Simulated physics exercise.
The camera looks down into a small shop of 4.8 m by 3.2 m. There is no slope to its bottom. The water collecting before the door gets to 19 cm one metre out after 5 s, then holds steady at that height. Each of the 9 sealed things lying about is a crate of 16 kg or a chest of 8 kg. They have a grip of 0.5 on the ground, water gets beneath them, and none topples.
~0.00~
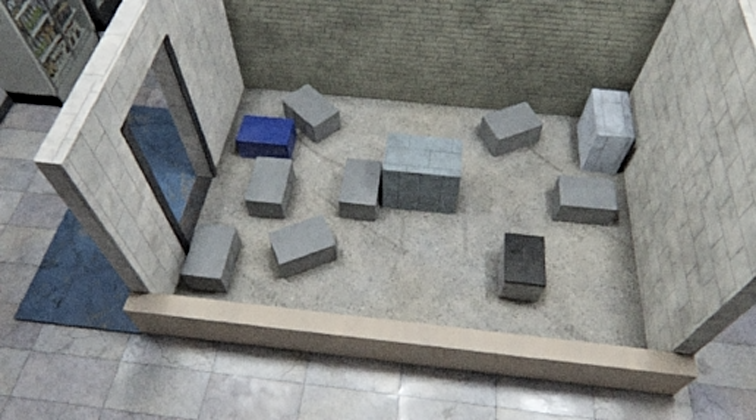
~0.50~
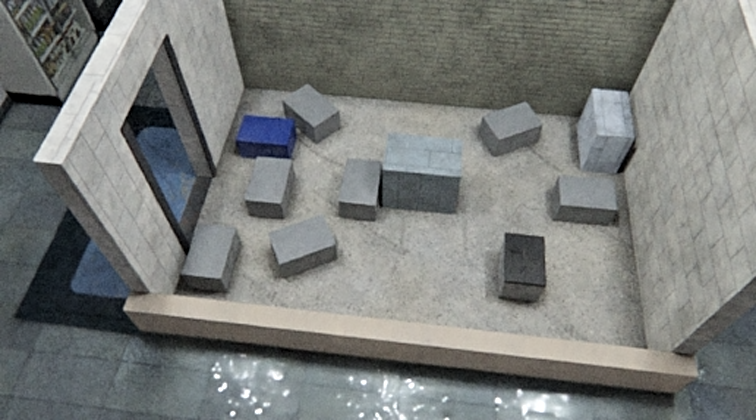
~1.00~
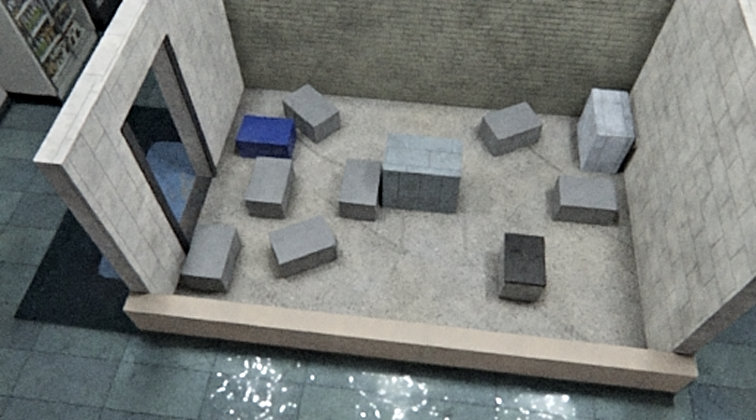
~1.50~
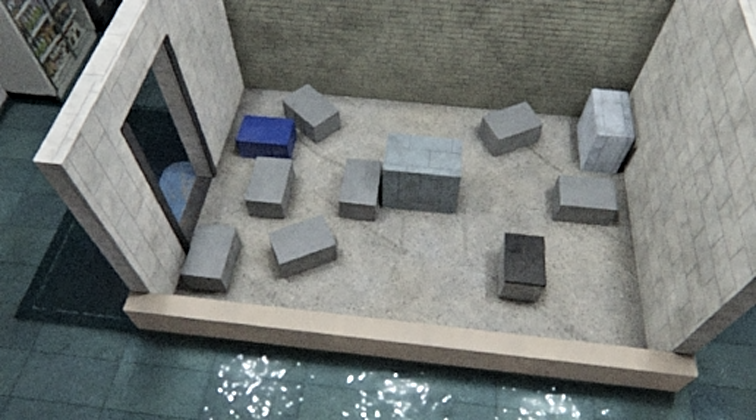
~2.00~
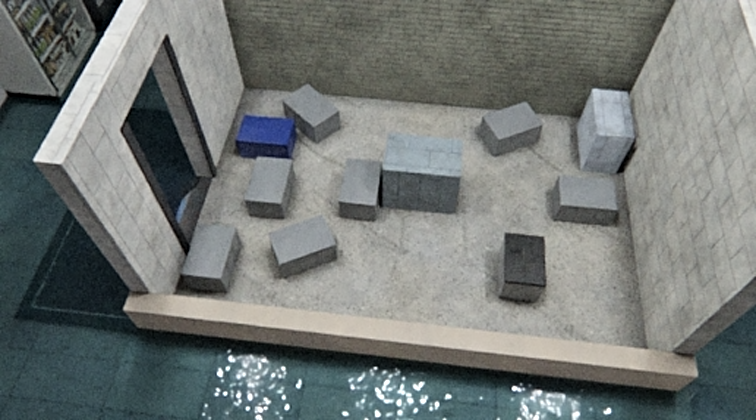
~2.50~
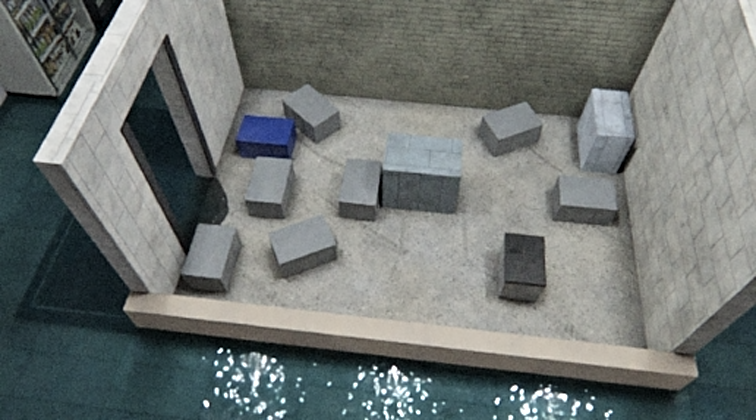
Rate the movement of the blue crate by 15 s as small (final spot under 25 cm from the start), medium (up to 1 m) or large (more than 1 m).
Small.
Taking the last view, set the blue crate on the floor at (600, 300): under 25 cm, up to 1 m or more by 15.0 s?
In that run it wanders far off.
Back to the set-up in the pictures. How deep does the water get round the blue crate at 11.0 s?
Somewhere close to 6 cm.
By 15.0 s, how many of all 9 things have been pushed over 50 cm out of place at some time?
Count: 6.
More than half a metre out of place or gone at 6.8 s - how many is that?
1.
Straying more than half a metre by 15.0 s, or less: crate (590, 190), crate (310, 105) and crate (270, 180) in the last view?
In turn: More, less, more.
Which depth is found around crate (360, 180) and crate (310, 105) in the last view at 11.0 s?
Around 4 cm and 7 cm.
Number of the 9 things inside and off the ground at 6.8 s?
Tally: 1 of them.
After 3.5 s the blue crate is near (265, 130), 0.0 m from its start, aground; 0 afloat.
After 6.8 s the blue crate is near (264, 129), 0.0 m from its start, aground; 1 afloat.
After 11.0 s the blue crate is near (264, 128), 0.0 m from its start, aground; 4 afloat.
After 15.0 s the blue crate is near (262, 129), 0.0 m from its start, afloat; 8 afloat.
